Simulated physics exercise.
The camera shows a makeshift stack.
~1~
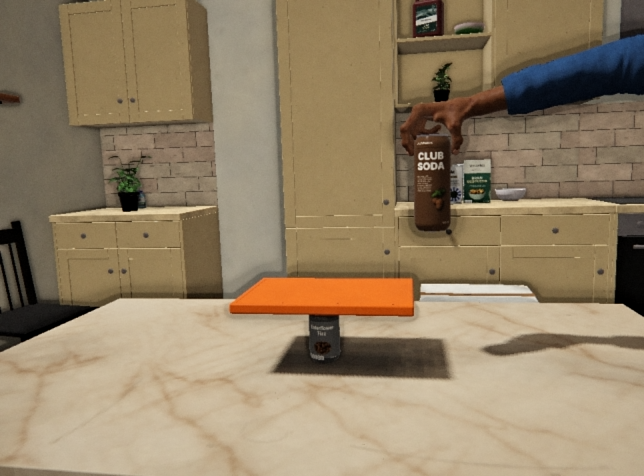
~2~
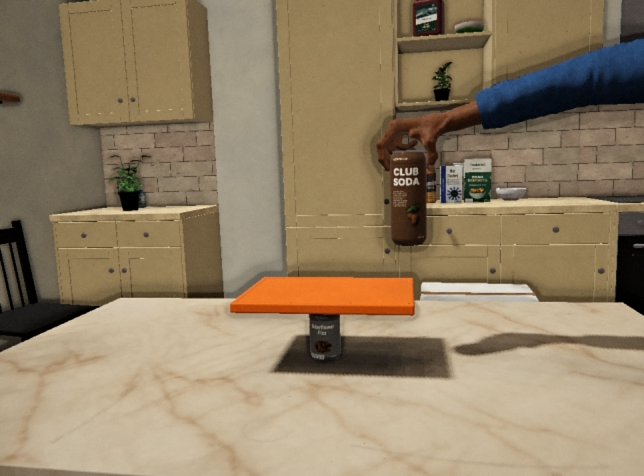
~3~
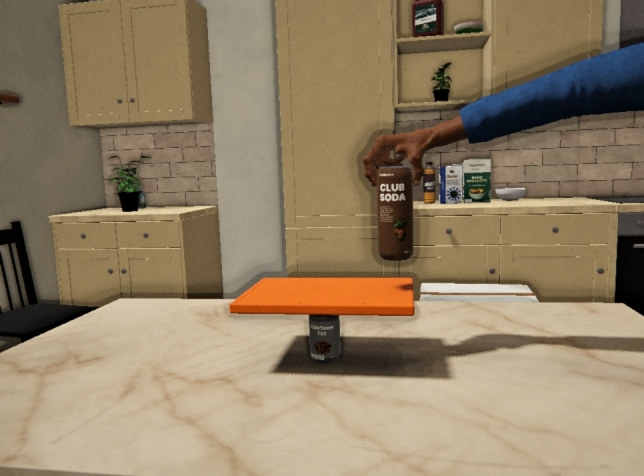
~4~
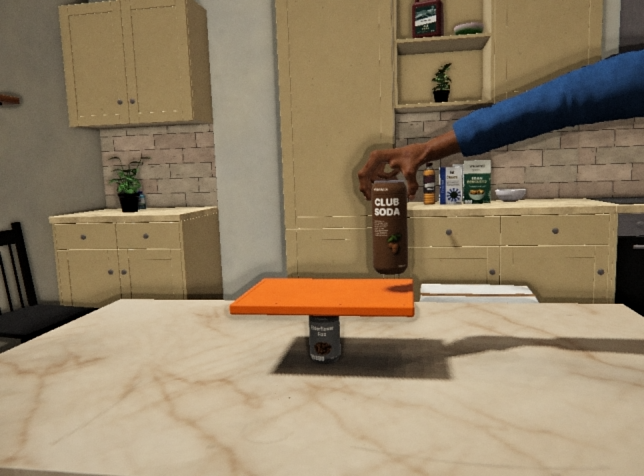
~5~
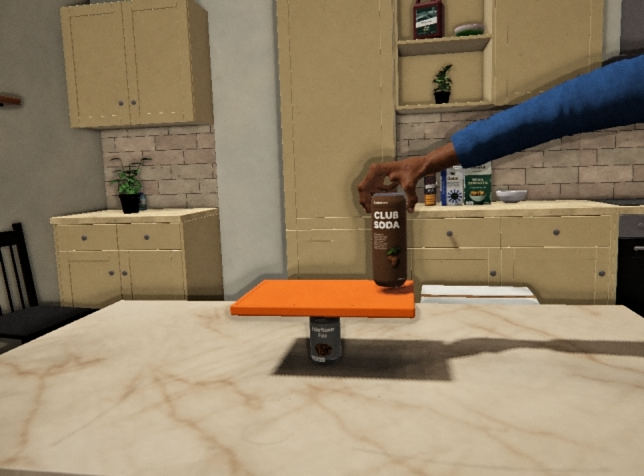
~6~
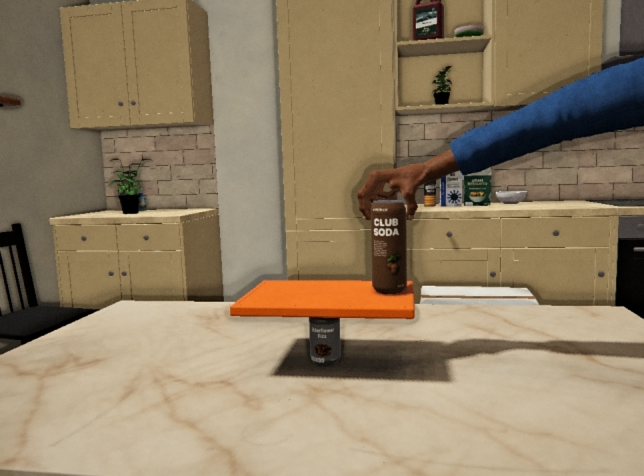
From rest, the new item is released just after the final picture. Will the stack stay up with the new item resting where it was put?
No: Watch - it doesn't survive it, sadly.
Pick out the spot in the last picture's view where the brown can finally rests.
In the final view it sits at roughly (444, 350).
Then, 0.30 s after the last picture, brown can now fallen; orange lid tipped 41° from how it was.
Then, 0.40 s after the last picture, orange lid tipped 59° from how it was.
At rest, fallen, brown can; tipped over in the stack, orange lid; grey can in place. Seen from the same camera at the end, brown can near (443, 350). The stack gives way.
